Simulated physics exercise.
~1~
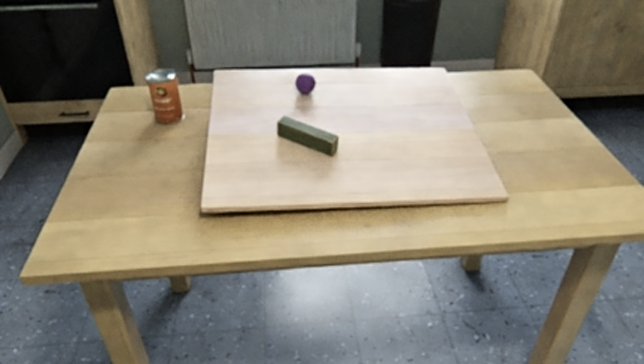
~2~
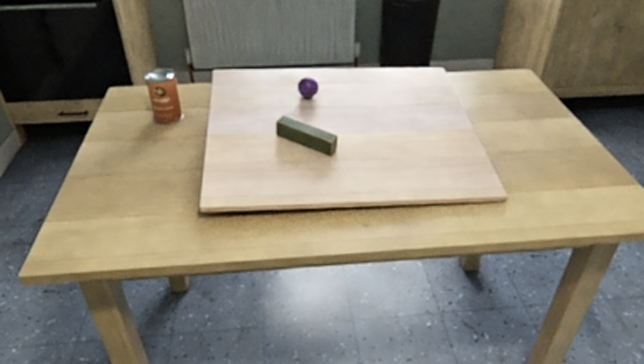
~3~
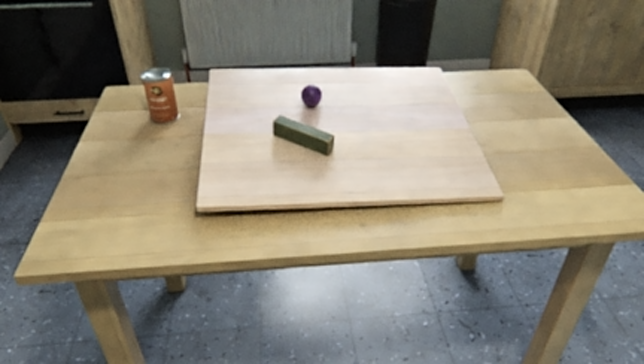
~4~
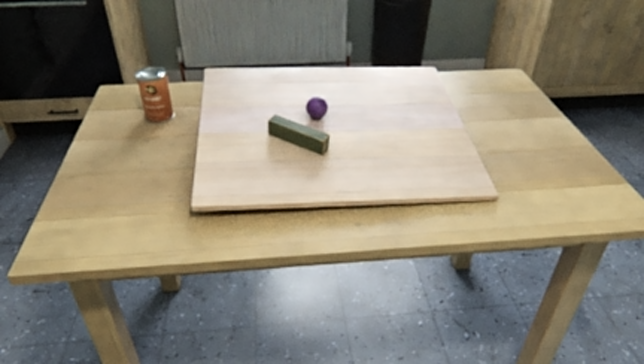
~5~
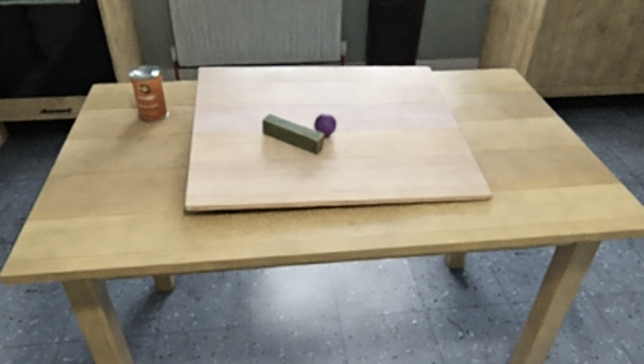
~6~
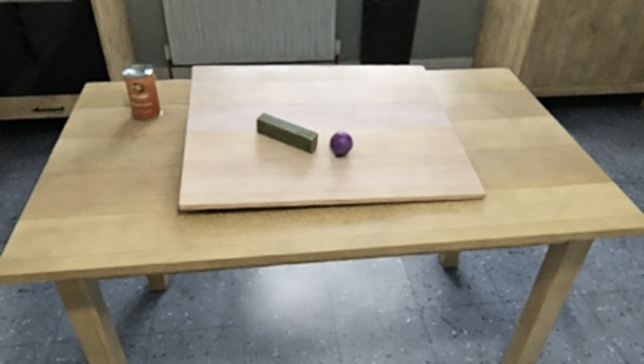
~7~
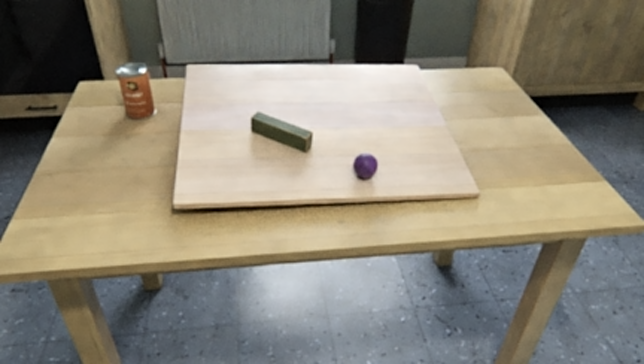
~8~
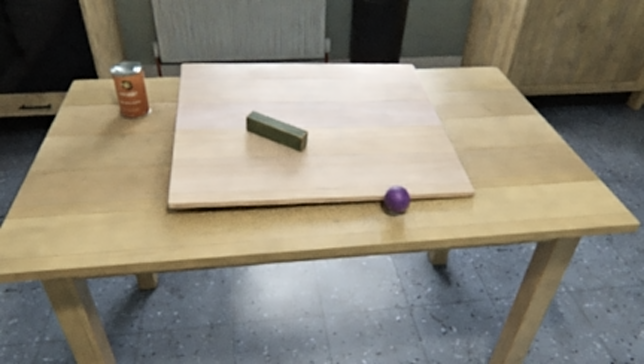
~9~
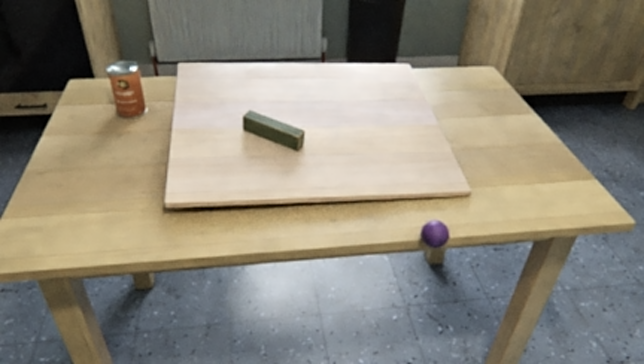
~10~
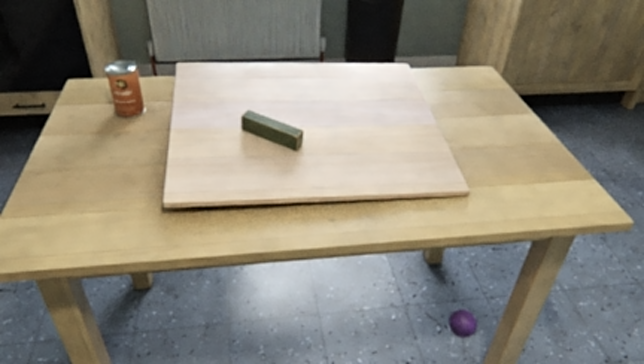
Tilted board on a wooden table with a purple ball rolling past a green block, off the near edge and down to the floor.
